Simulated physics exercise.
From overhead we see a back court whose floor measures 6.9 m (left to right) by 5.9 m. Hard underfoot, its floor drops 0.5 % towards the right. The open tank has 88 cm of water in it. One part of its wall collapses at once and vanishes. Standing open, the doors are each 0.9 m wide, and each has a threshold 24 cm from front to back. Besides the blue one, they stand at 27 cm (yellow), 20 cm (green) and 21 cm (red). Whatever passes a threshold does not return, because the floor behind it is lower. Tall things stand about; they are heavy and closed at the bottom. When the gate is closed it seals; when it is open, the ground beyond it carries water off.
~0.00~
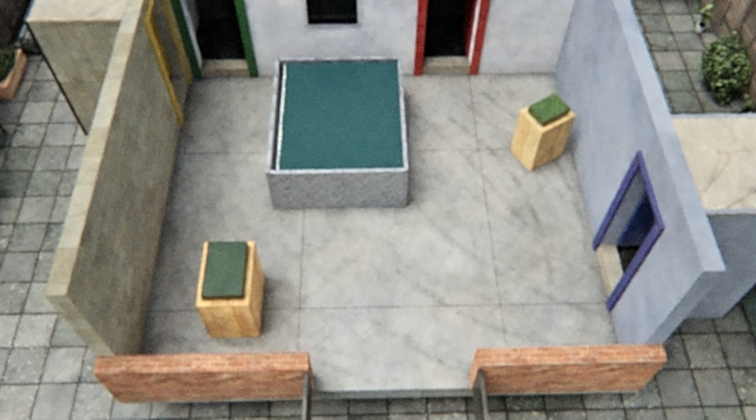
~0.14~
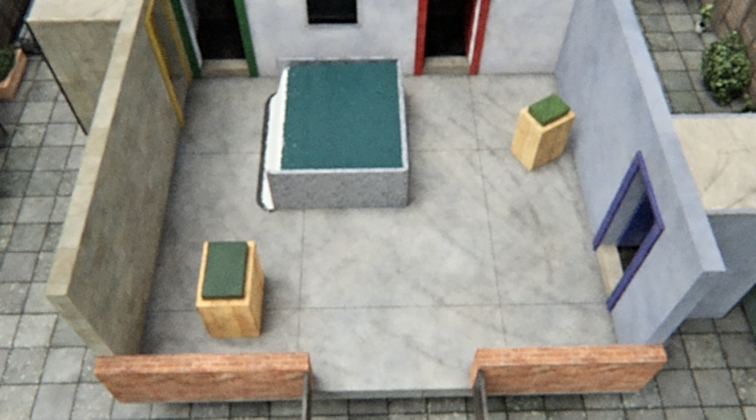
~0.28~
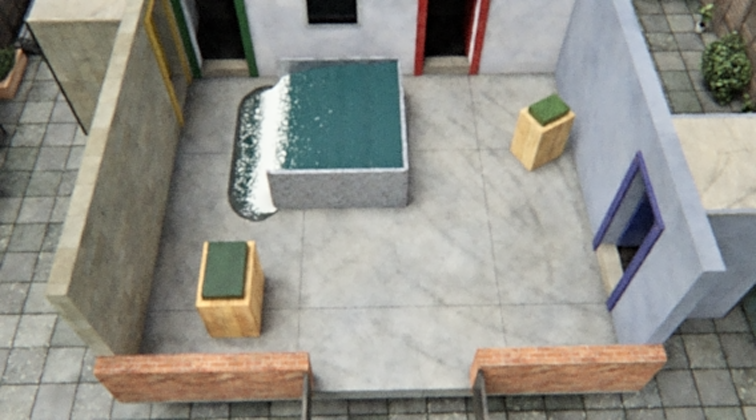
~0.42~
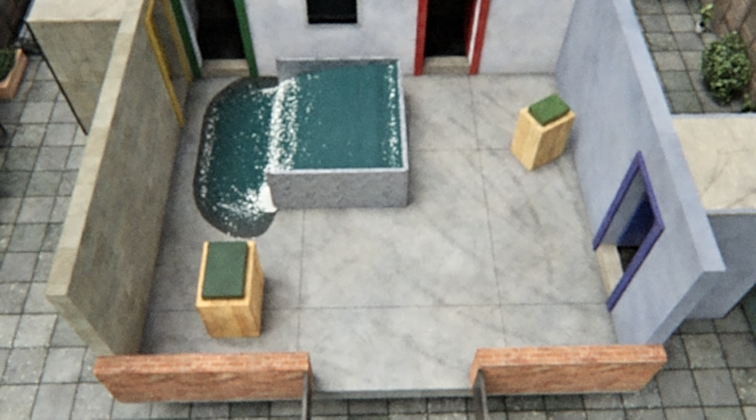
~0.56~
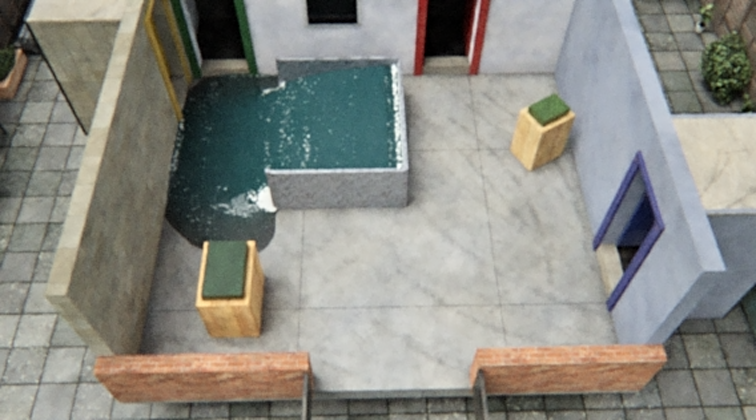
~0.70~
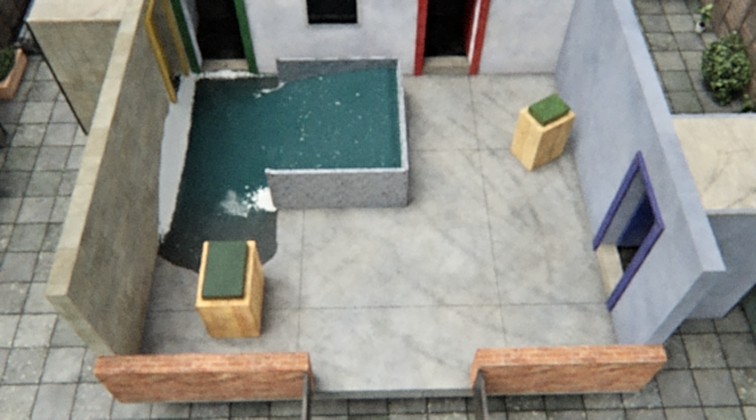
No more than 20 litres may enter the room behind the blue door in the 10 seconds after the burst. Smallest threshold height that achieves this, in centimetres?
13.5 cm.
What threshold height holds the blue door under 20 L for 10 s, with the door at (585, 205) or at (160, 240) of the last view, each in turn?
Around 12.5 and 26 cm respectively.
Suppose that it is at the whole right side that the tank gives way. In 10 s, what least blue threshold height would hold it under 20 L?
A minimum of about 25 cm.
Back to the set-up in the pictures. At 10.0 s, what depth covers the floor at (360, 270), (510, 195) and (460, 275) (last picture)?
Approx. 3 / 9 / 12 cm.
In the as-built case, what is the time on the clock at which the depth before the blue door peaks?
Around 5.0 s.
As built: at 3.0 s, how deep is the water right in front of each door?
Centimetres: Yellow = 34, green = 35, red = 3, blue = 0.
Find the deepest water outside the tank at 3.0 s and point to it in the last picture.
Near pixel (135, 378).
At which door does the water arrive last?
That would be the blue door.
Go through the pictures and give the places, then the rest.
The first picture shows the open tank at (338, 114) is whole and still, 88 cm deep; the blue door at (622, 242) is dry.
In the second picture, the front is at (262, 204), 0.2 m from the gap at (280, 139); 0.5 m2 of floor is wet, 88 cm left at the back.
In the third picture, the front is at (234, 198), 0.7 m from the gap at (280, 140); 1.8 m2 of floor is wet, 88 cm left at the back.
In the fourth picture, the front is at (198, 193), 1.3 m from the gap at (280, 141); 3.9 m2 of floor is wet, 82 cm left at the back.
In the fifth picture, the front is at (187, 98), 1.8 m from the gap at (280, 142); 6.2 m2 of floor is wet, 75 cm left at the back.
In the sixth picture, water pours out at (280, 142) and has run 2.0 m, to (174, 85); about 13 cm deep outside, 76 cm at the back; the blue door at (622, 242), 5.7 m from the gap, is still 5.2 m from the nearest water.
After 1.4 s water covers 25 % of the floor, deepest (64 cm) near (190, 81); it has not reached the blue door.
After 3.0 s water covers 45 % of the floor, deepest (45 cm) near (135, 378); it has not reached the blue door.
After 10.0 s water covers 95 % of the floor, deepest (16 cm) near (372, 79); 12 cm at the blue door, 0 litres in over its 22 cm threshold.
At the blue door as built, the water arrived by 4.4 s and peaked near 21 cm at 5.0 s.
With a threshold of 11.5 cm, 44 litres would have come in within the 10 s; with 15.5 cm, 6 litres. So under 20 litres takes about 13.5 cm.
